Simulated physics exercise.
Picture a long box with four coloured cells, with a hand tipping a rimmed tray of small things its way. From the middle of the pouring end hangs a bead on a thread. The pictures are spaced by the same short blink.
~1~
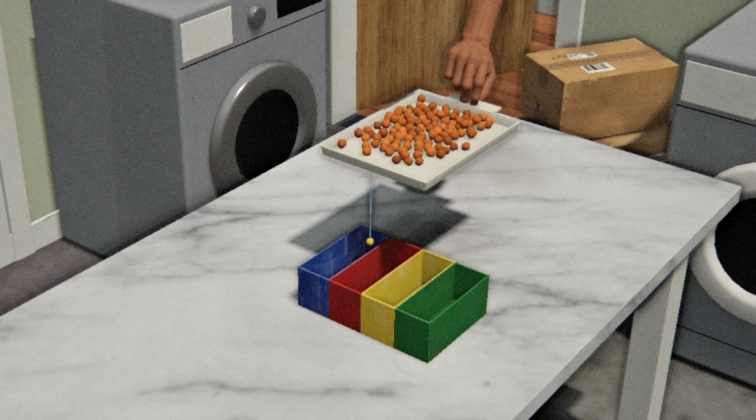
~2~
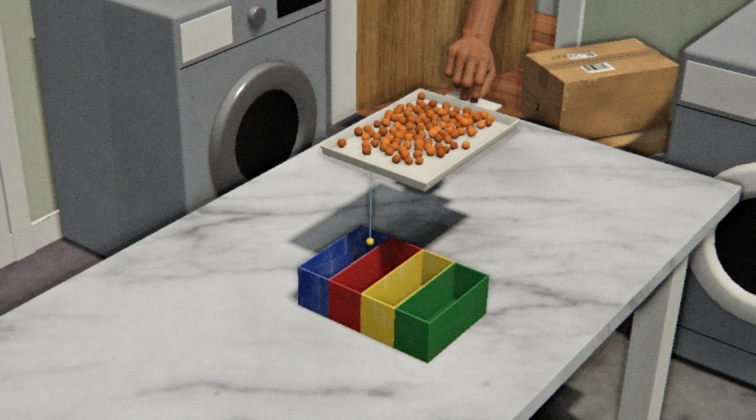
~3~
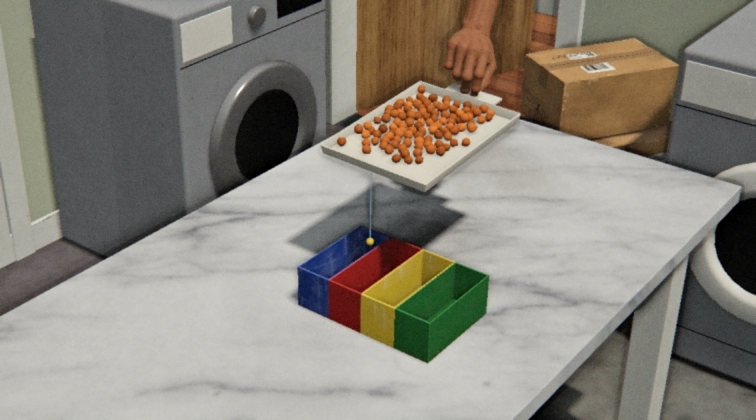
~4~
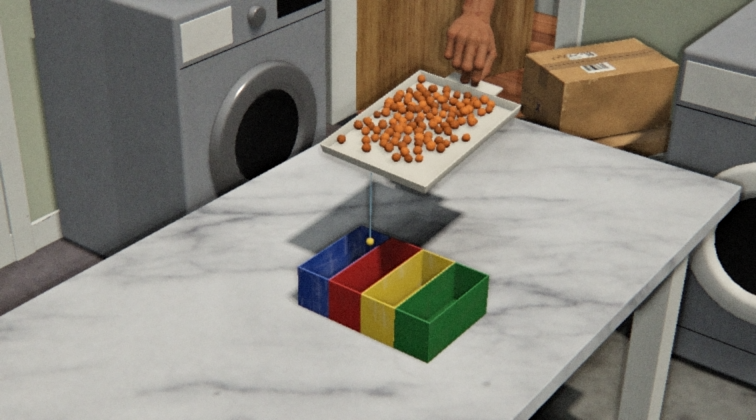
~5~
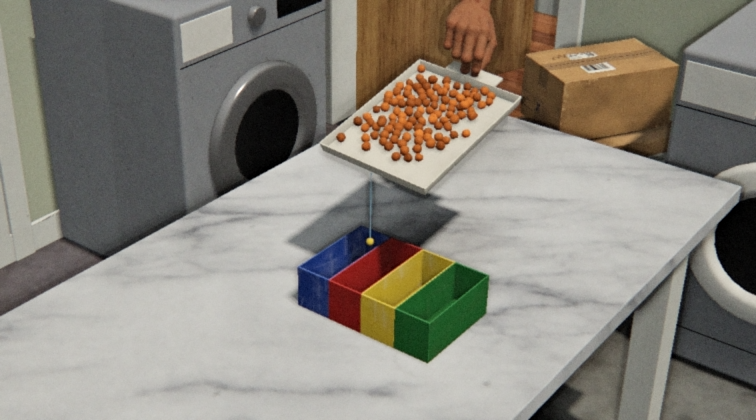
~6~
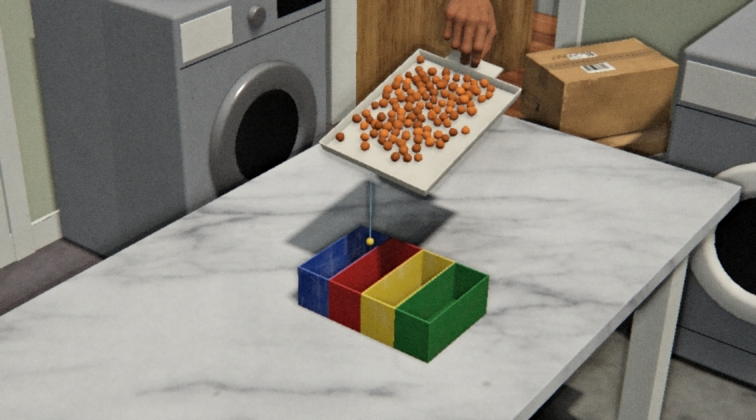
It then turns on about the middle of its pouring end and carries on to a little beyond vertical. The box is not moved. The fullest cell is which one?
The yellow cell.
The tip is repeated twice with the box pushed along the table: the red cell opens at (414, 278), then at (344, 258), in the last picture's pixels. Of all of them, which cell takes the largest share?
For the first spot the answer is red, and for the second spot it is green.
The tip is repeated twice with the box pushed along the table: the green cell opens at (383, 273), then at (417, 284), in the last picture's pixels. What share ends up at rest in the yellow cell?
In the first position around 20 percent, in the second around 30 percent.
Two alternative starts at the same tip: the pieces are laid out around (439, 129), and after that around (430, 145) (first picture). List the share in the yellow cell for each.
Close to 40 in a hundred, then close to 40 in a hundred.
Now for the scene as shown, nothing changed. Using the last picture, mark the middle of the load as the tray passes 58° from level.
Around (402, 147).
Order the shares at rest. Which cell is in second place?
Number two is the cell in red.
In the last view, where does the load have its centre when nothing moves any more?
Last view, centre at rest - approx. (389, 311).
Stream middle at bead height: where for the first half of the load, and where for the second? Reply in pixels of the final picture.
(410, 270) first, (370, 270) later.
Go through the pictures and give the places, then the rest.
Corners of the pouring end (323, 145) and (425, 181), level; middle of the load (421, 128), coated peanuts; bead on its thread (370, 242); blue cell (314, 289); red cell (345, 303); yellow cell (378, 317); green cell (412, 332), in the first picture.
Corners of the pouring end (323, 145) and (425, 182), level; middle of the load (421, 127), in the second picture.
Corners of the pouring end (323, 144) and (425, 183), tipped barely, lowest at the right corner; middle of the load (421, 123), in the third picture.
Corners of the pouring end (323, 143) and (425, 185), tipped a little, lowest at the right corner; middle of the load (421, 116), in the fourth picture.
Corners of the pouring end (322, 142) and (425, 187), tipped a little, lowest at the right corner; middle of the load (421, 111), in the fifth picture.
Corners of the pouring end (322, 142) and (424, 188), tipped clearly, lowest at the right corner; middle of the load (420, 106), just a few on the move; blue cell (314, 289); red cell (345, 303); yellow cell (378, 317); green cell (412, 332), in the sixth picture.
Just after the last frame, tray tipped steeply; almost all on the tray; just a few in the yellow cell; about a tenth falling or outside the box.
A moment on, tray tipped right over; the larger part on the tray; about a tenth in the yellow cell; just a few in the green cell; just a few in the red cell; just a few falling or outside the box.
Further on, tray tipped past a quarter turn; roughly a third in the yellow cell; roughly a quarter in the red cell; about a tenth in the blue cell; about a tenth in the green cell; about a tenth falling or outside the box.
When it is over, tray tipped past a quarter turn; roughly a third in the yellow cell; roughly a quarter in the red cell; about a tenth in the blue cell; about a tenth in the green cell; about a tenth outside the box.
